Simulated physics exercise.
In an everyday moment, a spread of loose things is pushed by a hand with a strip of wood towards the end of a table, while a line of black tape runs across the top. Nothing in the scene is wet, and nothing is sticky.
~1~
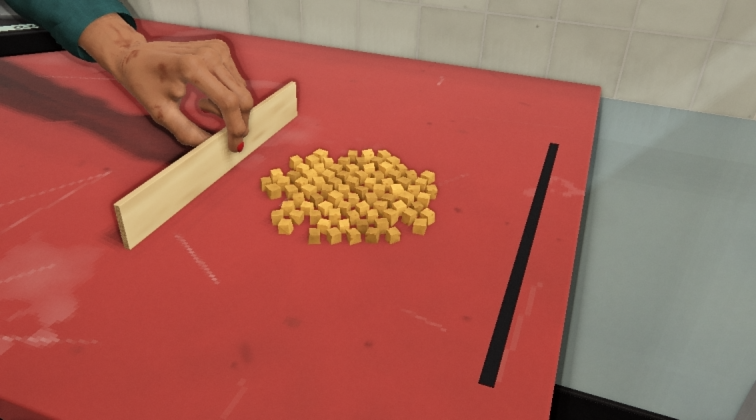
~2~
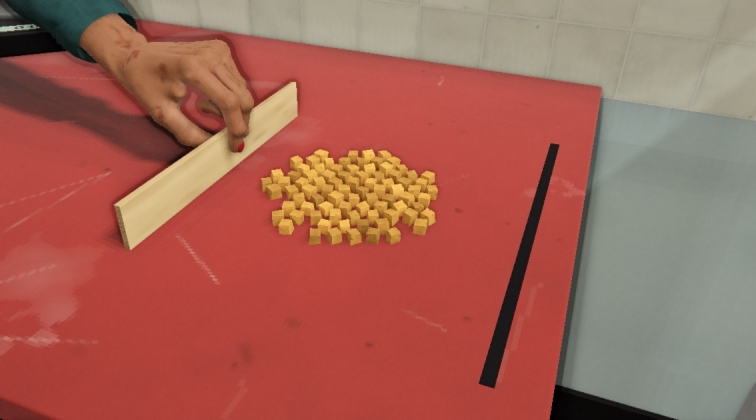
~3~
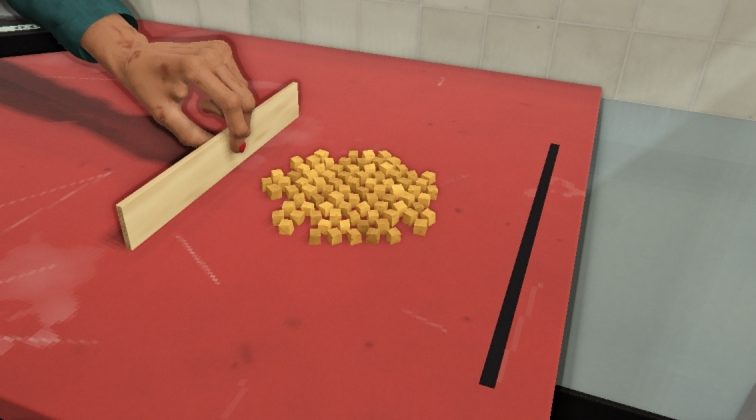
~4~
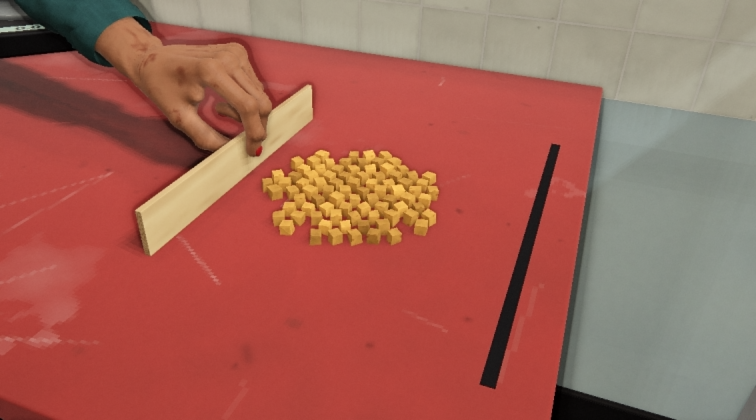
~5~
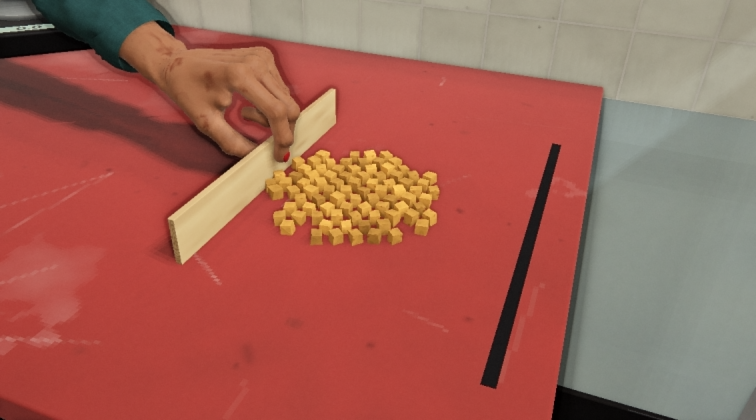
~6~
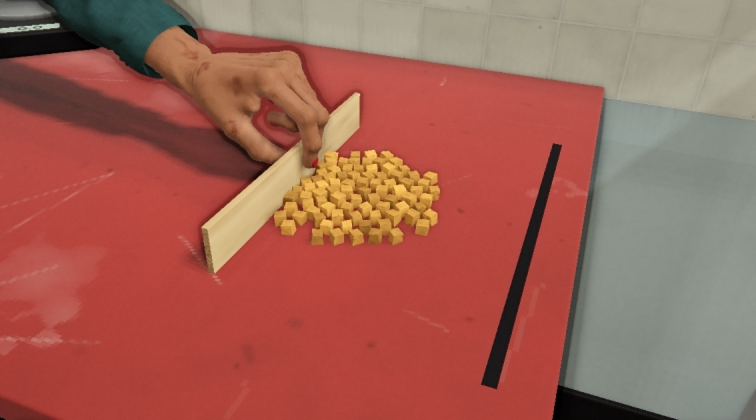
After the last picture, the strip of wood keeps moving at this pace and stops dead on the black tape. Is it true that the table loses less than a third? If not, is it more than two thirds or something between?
False, something between.
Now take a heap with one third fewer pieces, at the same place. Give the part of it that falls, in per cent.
Result: Near 40 %.
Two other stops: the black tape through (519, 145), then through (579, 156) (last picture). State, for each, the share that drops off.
First stop: 0 per cent; second stop: 100 per cent.
Soon, strip of wood still moving, near (420, 171); heap all on the table, its front near (512, 197).
A while on, strip of wood stopped at the black tape; heap about a third over the edge.
Towards the end, strip of wood stopped at the black tape; heap about half over the edge.
Finally, strip of wood stopped at the black tape; heap about half over the edge.
